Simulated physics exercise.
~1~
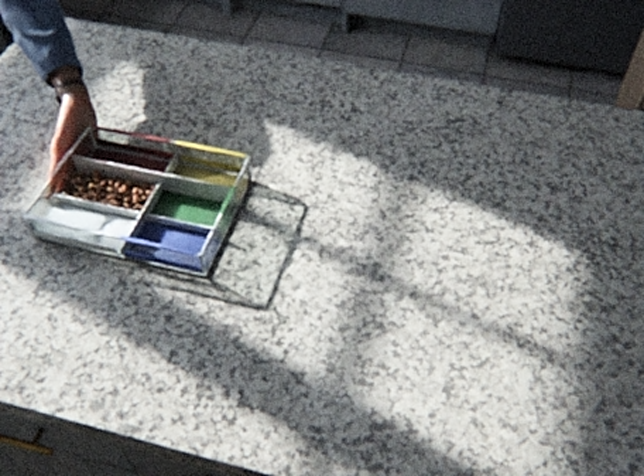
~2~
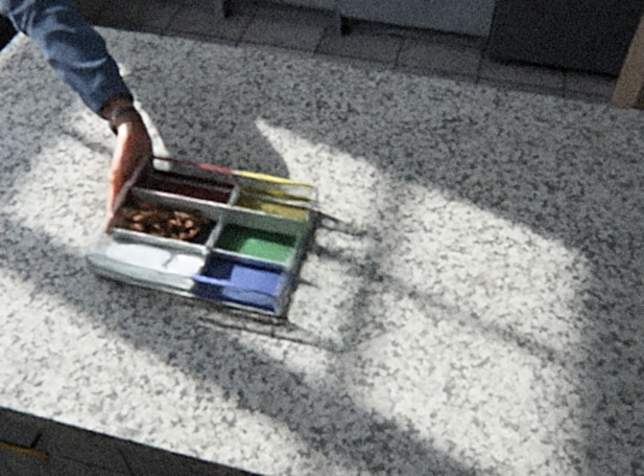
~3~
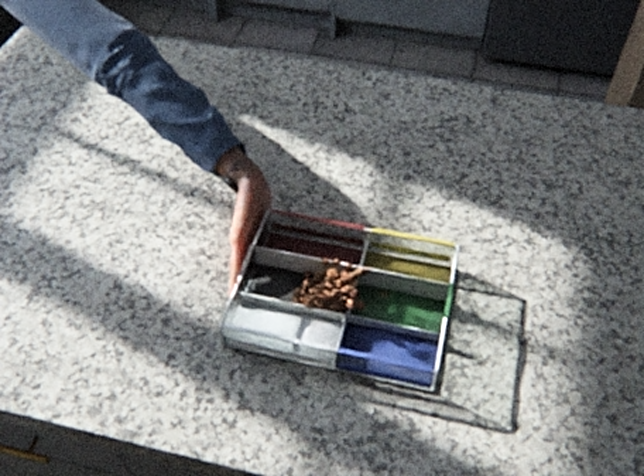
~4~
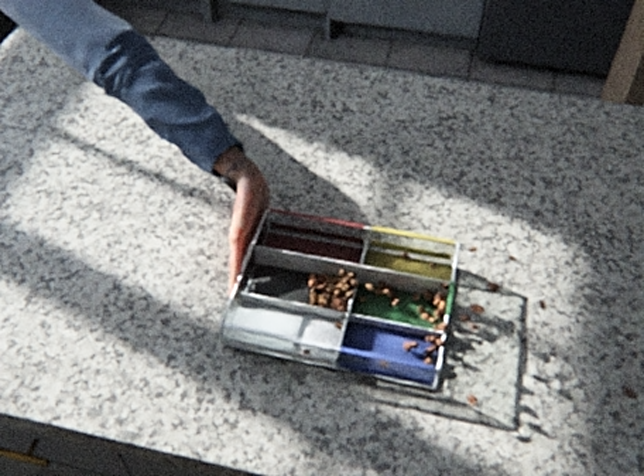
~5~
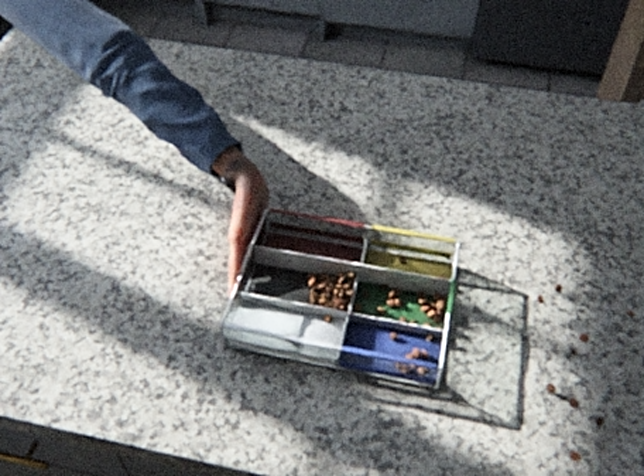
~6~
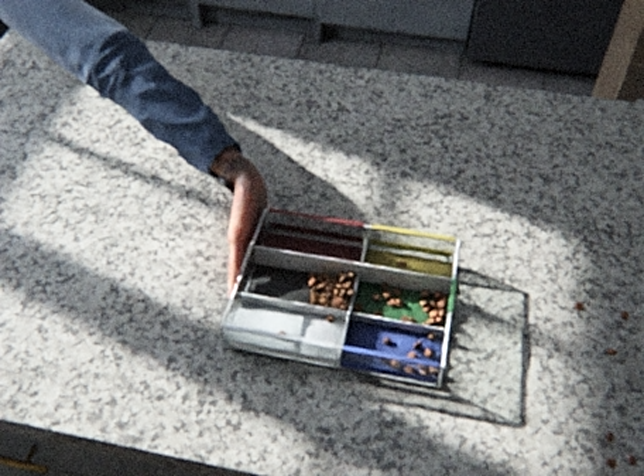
A hand pushed a divided tray with brown bits in its black compartment rightward across a speckled counter, then stopped abruptly, and the bits flew forward, some landing in the green and blue compartments and a few scattering outside, while many stayed put.
